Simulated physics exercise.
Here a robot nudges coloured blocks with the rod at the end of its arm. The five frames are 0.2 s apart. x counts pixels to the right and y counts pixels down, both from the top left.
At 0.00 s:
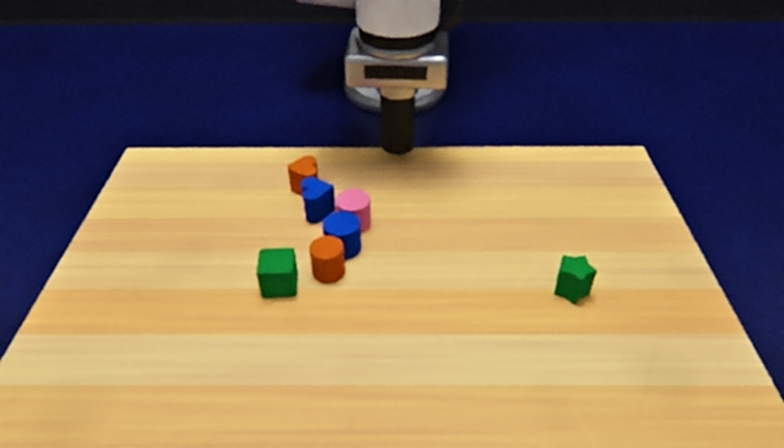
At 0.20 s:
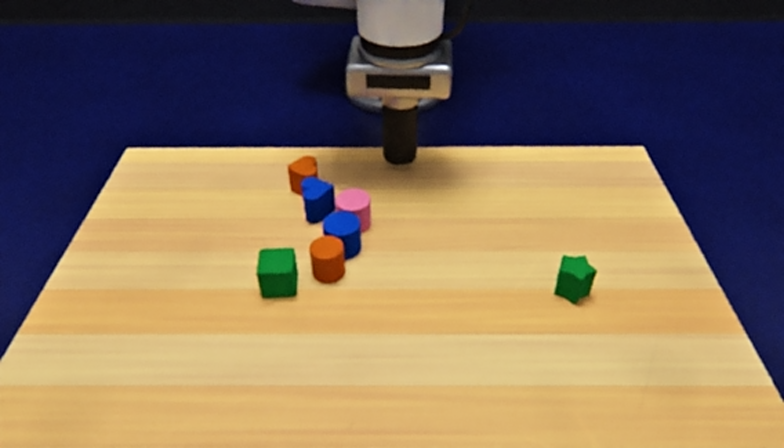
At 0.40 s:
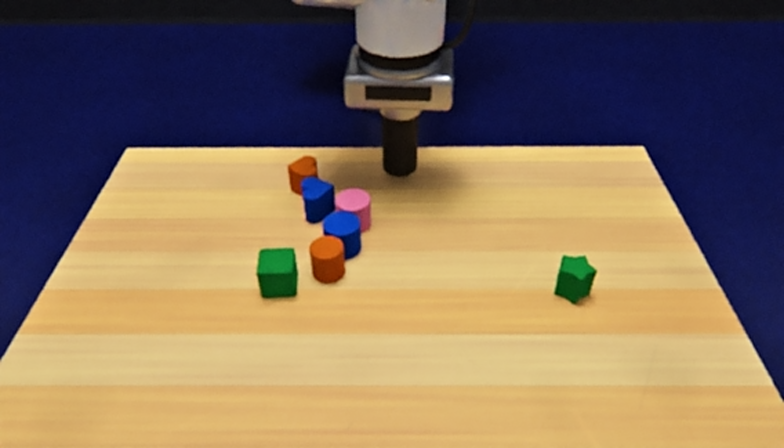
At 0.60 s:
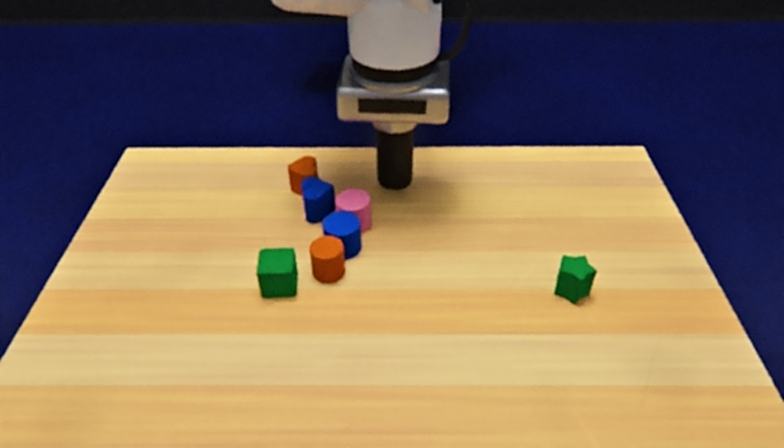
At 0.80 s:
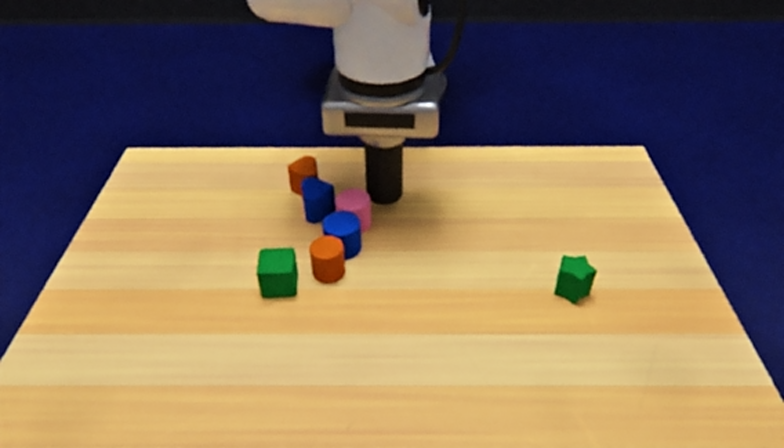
The robot arm's dark rod moves down and slightly left beside the still, coloured blocks.
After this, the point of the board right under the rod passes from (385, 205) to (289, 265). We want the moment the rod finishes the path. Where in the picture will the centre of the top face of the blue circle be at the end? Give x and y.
If I read the scene right, the answer is (295, 267).
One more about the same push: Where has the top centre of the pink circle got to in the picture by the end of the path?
It comes to (251, 230).
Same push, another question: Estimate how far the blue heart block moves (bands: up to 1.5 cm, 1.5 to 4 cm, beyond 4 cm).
The shift is below 1.5 cm.
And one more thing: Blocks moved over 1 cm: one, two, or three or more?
Looking at the path, I think three or more of the blocks end up more than 1 cm away.
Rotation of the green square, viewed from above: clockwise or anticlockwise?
The green square rotates clockwise.
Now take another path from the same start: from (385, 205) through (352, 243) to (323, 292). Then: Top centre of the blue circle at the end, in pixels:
My estimate: (284, 255).
The first path, step by step. One third of the way, rod at (354, 213); orange circle at (324, 261); blue circle at (324, 236); pink circle at (319, 211).
Two thirds of the way, rod at (322, 233); green square at (272, 262); orange circle at (326, 270); blue circle at (311, 246); pink circle at (281, 223).
At the end, rod at (287, 254); green square at (257, 279), turned 70° clockwise; blue heart block unmoved; orange circle at (329, 278); blue circle at (295, 267); pink circle at (251, 230).
